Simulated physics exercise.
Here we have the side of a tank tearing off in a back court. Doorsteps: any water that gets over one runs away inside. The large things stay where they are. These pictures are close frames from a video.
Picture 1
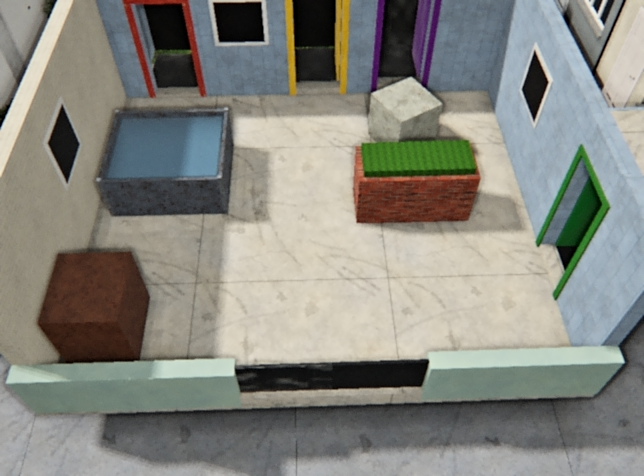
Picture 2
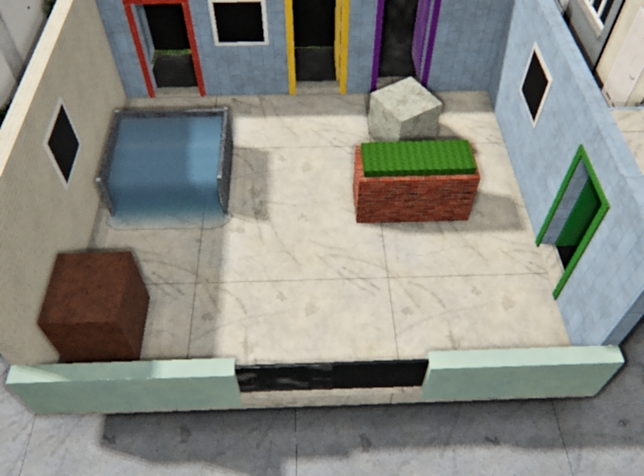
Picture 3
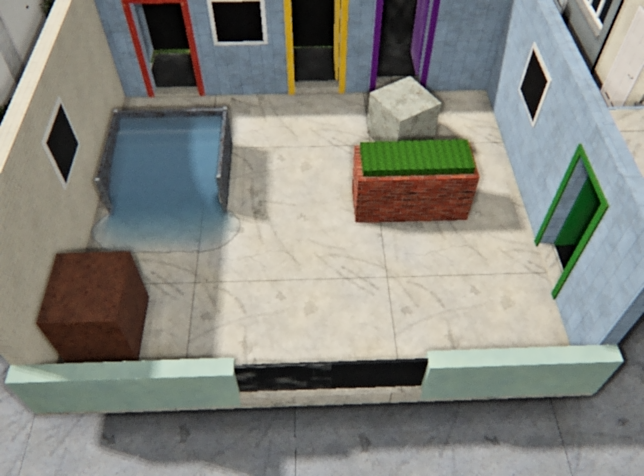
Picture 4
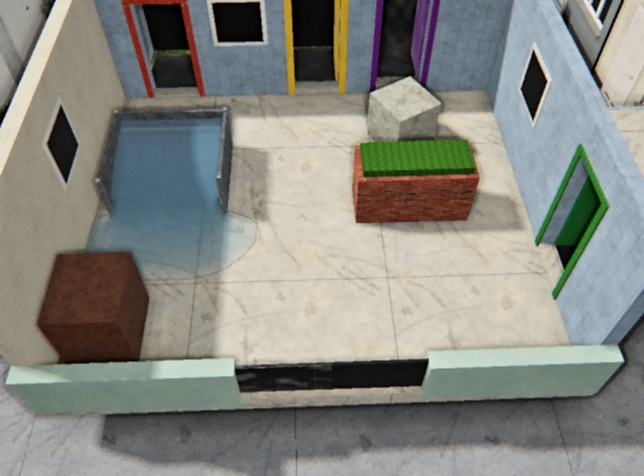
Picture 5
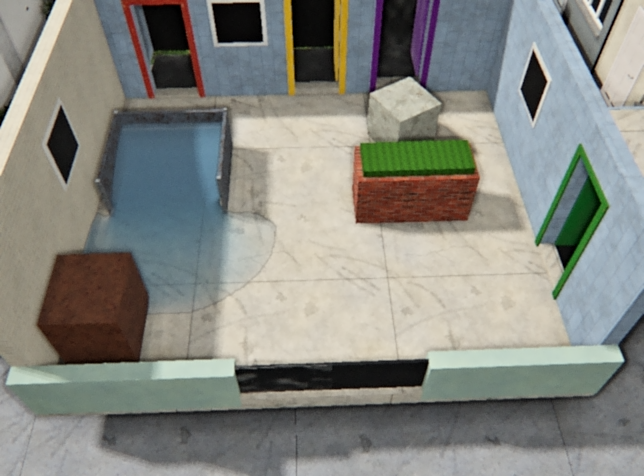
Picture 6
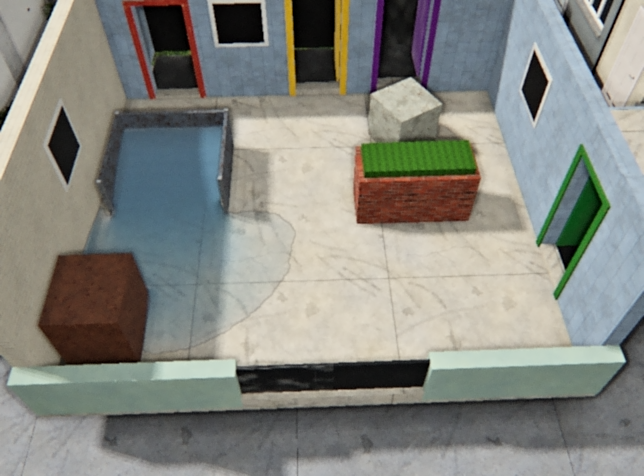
At first, a grey tank full of blue water stands whole at the left of a walled court, near a brown block. Its near side gives way and water pours out, then spreads across the pale floor in a widening curved pool, reaching around the brown block.
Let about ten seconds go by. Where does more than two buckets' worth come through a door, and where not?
In order: The purple door will most likely keep inside the limit. The red door will most likely keep inside the limit. The green door will most likely go past the limit. The yellow door will most likely keep inside the limit.
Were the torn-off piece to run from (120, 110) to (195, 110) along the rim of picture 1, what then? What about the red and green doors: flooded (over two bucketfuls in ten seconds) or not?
Lab note: The red one tops the threshold, the green one sits below the threshold.
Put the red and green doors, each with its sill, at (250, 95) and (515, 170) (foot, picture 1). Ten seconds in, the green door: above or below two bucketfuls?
The green door stays short.
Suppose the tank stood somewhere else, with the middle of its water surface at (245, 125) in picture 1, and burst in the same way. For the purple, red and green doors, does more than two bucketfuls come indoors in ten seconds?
Purple door falls short; red door exceeds the limit; green door exceeds the limit.
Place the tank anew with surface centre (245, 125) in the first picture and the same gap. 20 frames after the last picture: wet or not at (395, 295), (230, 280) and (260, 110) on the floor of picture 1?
Check in sequence: Soaked through, soaked through, still parched.
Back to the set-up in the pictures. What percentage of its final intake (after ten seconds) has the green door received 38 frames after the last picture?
Share at that point: Roughly 50 %.
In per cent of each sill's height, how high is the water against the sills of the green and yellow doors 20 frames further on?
Respectively about 110 and 0 per cent.
A moment on, water covers 25 % of the floor; the purple door not reached, the red door not reached, the green door not reached, the yellow door not reached.
Next, water covers 30 % of the floor; the purple door not reached, the red door not reached, the green door not reached, the yellow door not reached.
Then, water covers 45 % of the floor; the purple door not reached, the red door not reached, the green door wet at the sill, nothing in, the yellow door not reached.
Later, water covers 75 % of the floor; the purple door not reached, the red door under two buckets in, the green door over two buckets in, the yellow door not reached.
In the end, water covers 90 % of the floor; the purple door wet at the sill, nothing in, the red door under two buckets in, the green door far over two buckets in, the yellow door wet at the sill, nothing in.
